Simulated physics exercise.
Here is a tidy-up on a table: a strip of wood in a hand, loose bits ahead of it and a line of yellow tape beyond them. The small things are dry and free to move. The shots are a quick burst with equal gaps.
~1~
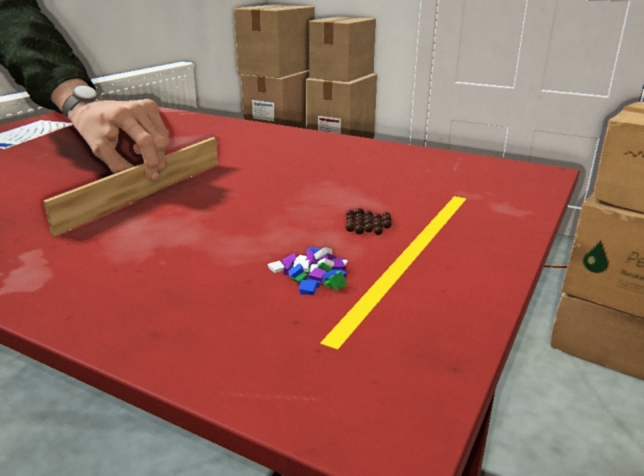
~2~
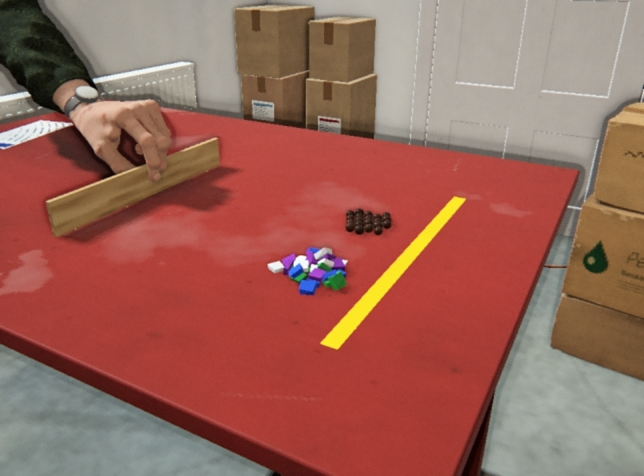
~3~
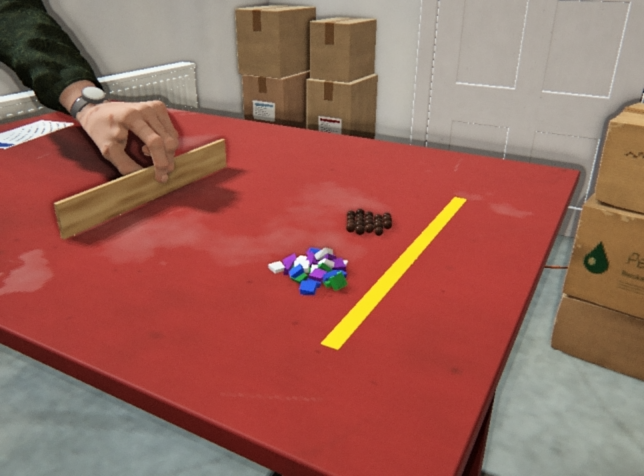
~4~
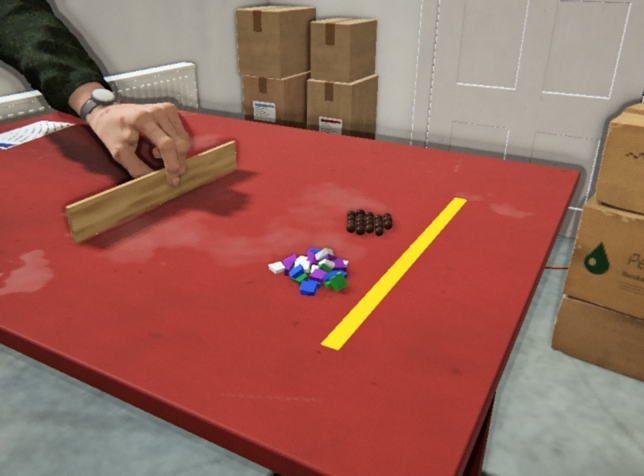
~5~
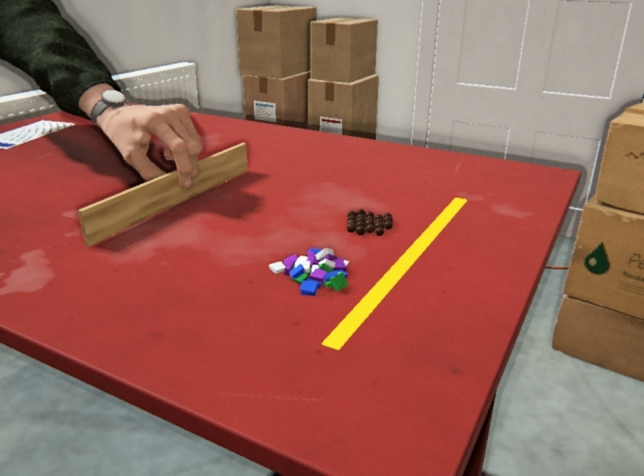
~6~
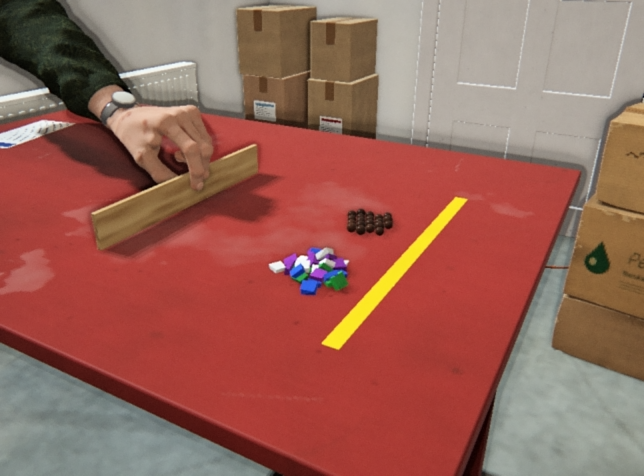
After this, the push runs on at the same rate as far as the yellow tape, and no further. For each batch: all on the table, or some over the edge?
The near batch stays on top; the far batch loses pieces over the edge.
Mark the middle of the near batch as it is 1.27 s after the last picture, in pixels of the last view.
Around (419, 297).
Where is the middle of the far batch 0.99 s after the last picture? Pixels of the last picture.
Near (452, 243).
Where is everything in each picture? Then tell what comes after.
Strip of wood (63, 212), at rest; yellow tape (456, 203), well back from the edge; edge at (532, 288); near batch (318, 272), some mosaic tiles; far batch (369, 219), a few chocolate balls, in the first frame.
Strip of wood (65, 213); far batch (369, 220), in the second frame.
Strip of wood (73, 214); near batch (318, 273), in the third frame.
Strip of wood (85, 218); far batch (370, 220), in the fourth frame.
Strip of wood (97, 221); near batch (319, 273), in the fifth frame.
Strip of wood (110, 224); yellow tape (457, 203); edge at (534, 289); near batch (319, 273); far batch (370, 220), in the sixth frame.
Then, 0.48 s later than the last frame, strip of wood still moving, near (295, 196); near batch all on the table, its front near (339, 281); far batch all on the table, its front near (389, 225).
Then, 0.99 s later than the last frame, strip of wood stopped at the yellow tape; near batch all on the table, its front near (439, 300); far batch all on the table, its front near (476, 248).
Then, 1.27 s later than the last frame, strip of wood stopped at the yellow tape; near batch all on the table, its front near (446, 302); far batch all on the table, its front near (540, 248).
When it is over, strip of wood stopped at the yellow tape; near batch all on the table, its front near (446, 302); far batch every one over the edge.
